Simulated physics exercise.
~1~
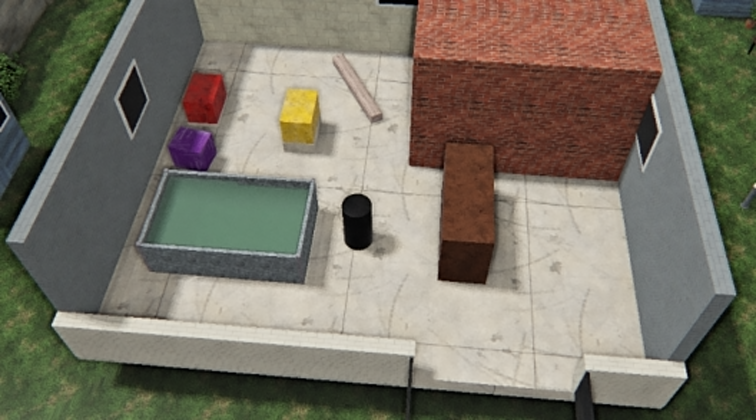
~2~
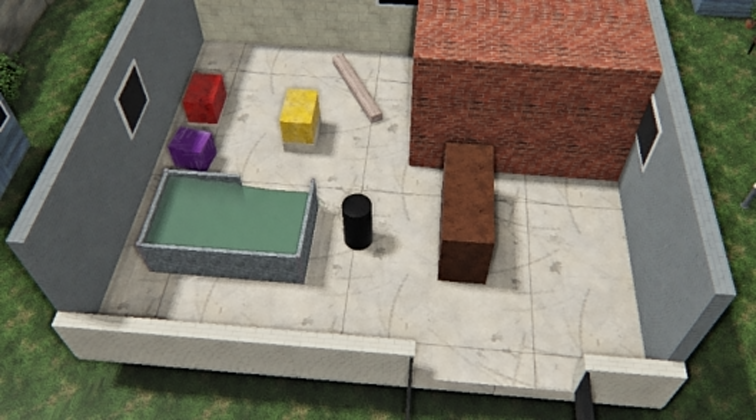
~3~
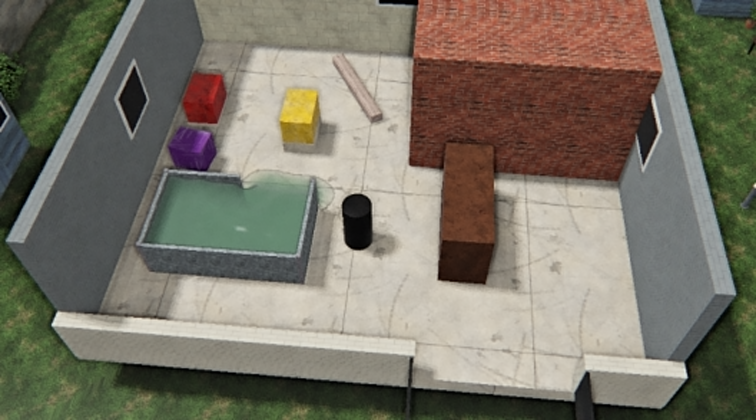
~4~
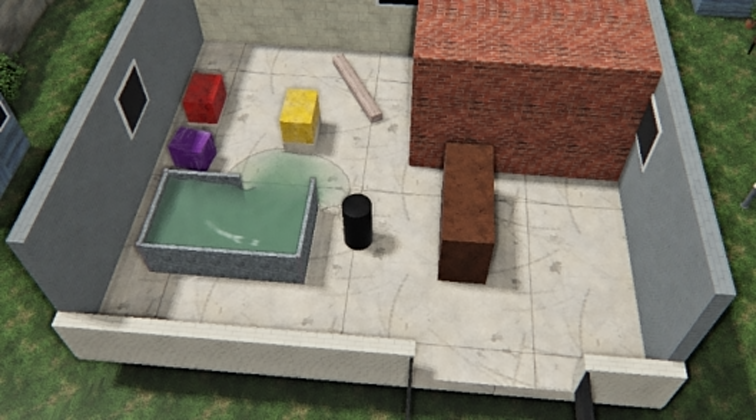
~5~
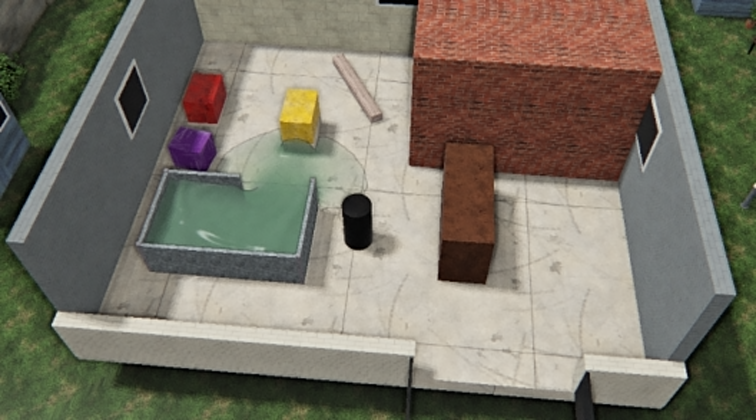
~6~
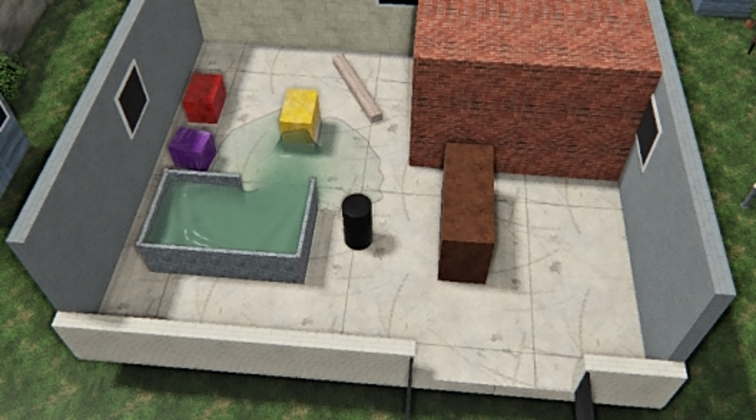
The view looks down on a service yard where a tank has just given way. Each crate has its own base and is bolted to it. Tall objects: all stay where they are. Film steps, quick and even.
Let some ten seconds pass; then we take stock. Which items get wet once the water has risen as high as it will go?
The red crate ends up wet, the purple crate ends up wet, the yellow crate ends up wet.
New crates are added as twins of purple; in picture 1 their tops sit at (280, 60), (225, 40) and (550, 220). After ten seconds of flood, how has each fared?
Respectively: Is reached, is reached and comes through fine.
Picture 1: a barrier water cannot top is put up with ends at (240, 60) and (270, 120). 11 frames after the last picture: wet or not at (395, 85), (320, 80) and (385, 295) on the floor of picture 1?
Taking the three spots in order: Soaked, soaked, spared.
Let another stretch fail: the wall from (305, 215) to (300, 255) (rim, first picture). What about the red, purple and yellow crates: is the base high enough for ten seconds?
Result - red one is missed; purple one is missed; yellow one is missed.
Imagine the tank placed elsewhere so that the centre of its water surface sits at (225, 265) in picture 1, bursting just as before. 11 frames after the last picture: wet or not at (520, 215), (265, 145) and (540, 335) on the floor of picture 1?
In turn: Dry, wet, no water.
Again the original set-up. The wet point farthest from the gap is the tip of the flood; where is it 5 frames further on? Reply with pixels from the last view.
My guess is roughly (284, 48).
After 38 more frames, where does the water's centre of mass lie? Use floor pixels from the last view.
The balance point is around (294, 140).
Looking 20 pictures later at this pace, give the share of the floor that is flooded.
About 50 percent.
A moment on, water covers 25 % of the floor; the red crate water round its plinth, the purple crate water round its plinth, the yellow crate water round its plinth.
Next, water covers 35 % of the floor; the red crate water round its plinth, the purple crate water round its plinth, the yellow crate water round its plinth.
Then, water covers 50 % of the floor; the red crate water round its plinth, the purple crate water round its plinth, the yellow crate water round its plinth.
Later, water covers 65 % of the floor; the red crate water round its plinth, the purple crate water round its plinth, the yellow crate water round its plinth.
In the end, water covers 80 % of the floor; the red crate was topped, the purple crate was topped, the yellow crate was topped.
